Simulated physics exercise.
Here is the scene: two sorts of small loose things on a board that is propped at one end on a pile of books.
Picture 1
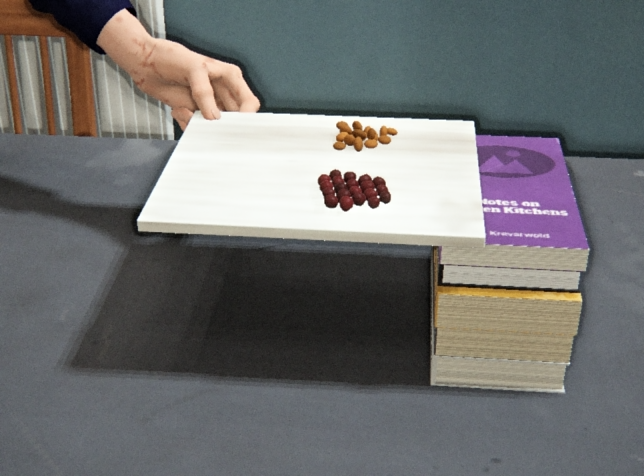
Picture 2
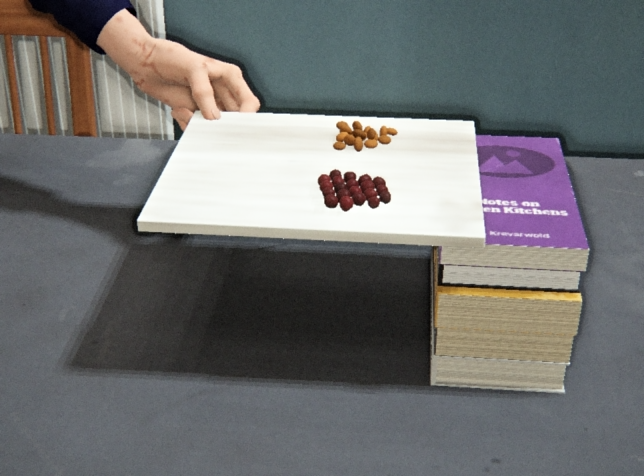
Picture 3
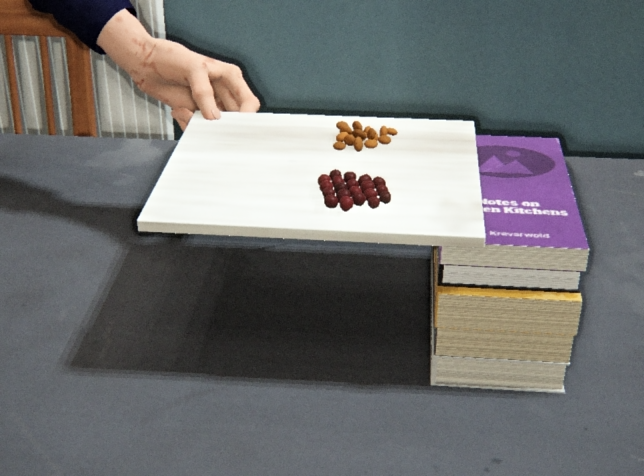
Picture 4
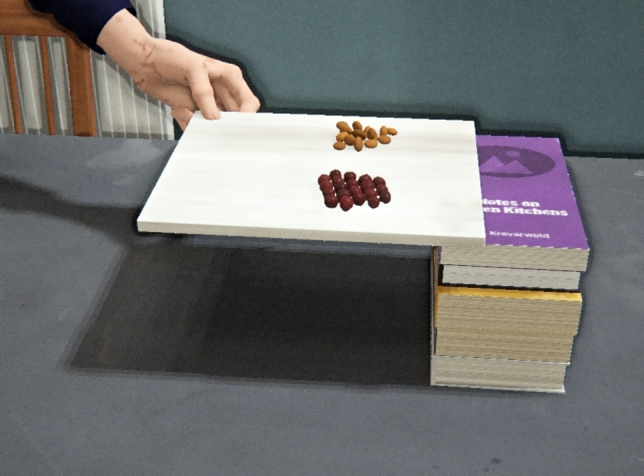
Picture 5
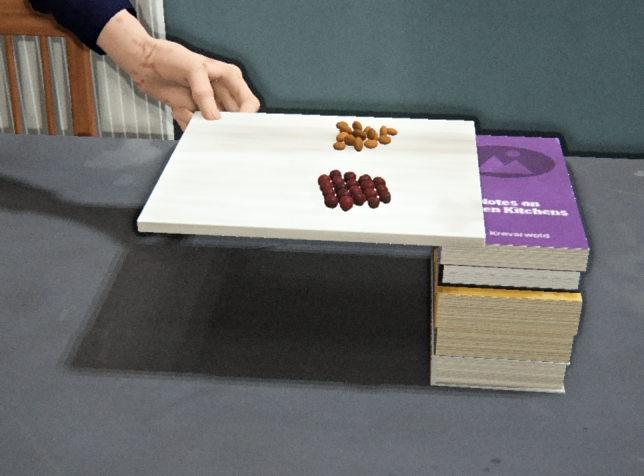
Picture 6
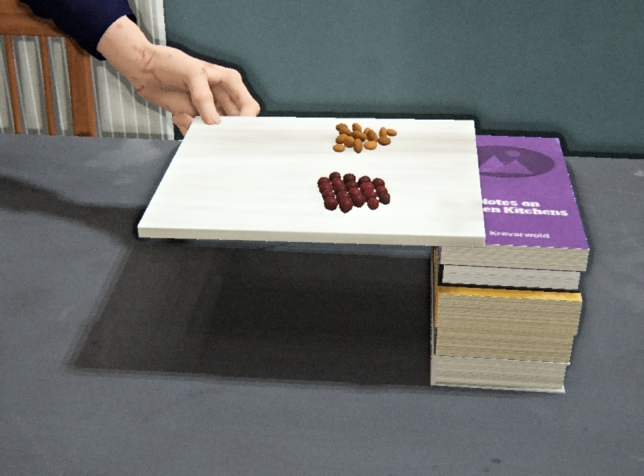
The video shows a hand holding the left end of a white board propped on a pile of books, with small brown pieces behind dark red ones; the board stays nearly still, then its held end lowers very slightly.
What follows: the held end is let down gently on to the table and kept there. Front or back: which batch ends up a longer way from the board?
The front-end batch gets the longer run.
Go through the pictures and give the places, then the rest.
In the first frame, held end of the board at (151, 221), level; book pile at (504, 195), tall, over half the board's length; front batch at (356, 192), a few dried cherries; back batch at (359, 136), a few bits of cat kibble.
In the second frame, held end of the board at (151, 221), level; back batch at (359, 136).
In the third frame, held end of the board at (151, 221), level; front batch at (356, 192).
In the fourth frame, held end of the board at (151, 221), level; back batch at (359, 136).
In the fifth frame, held end of the board at (151, 222), level; front batch at (356, 192).
In the sixth frame, held end of the board at (151, 227), down by 1°; book pile at (504, 195); front batch at (355, 194), not moving; back batch at (359, 138), not moving.
Then, 0.35 s past the last view, board sloping at 11°; front batch all still on the board; back batch all still on the board.
Then, 0.80 s past the last view, board sloping at 26°; front batch nearly all still on the board; back batch all still on the board.
Then, 1.28 s past the last view, board resting at 37°; front batch mostly up to a board's length out; back batch mostly at the foot of the board.
Finally, board resting at 37°; front batch mostly up to a board's length out; back batch mostly at the foot of the board; the front batch has gone farther.
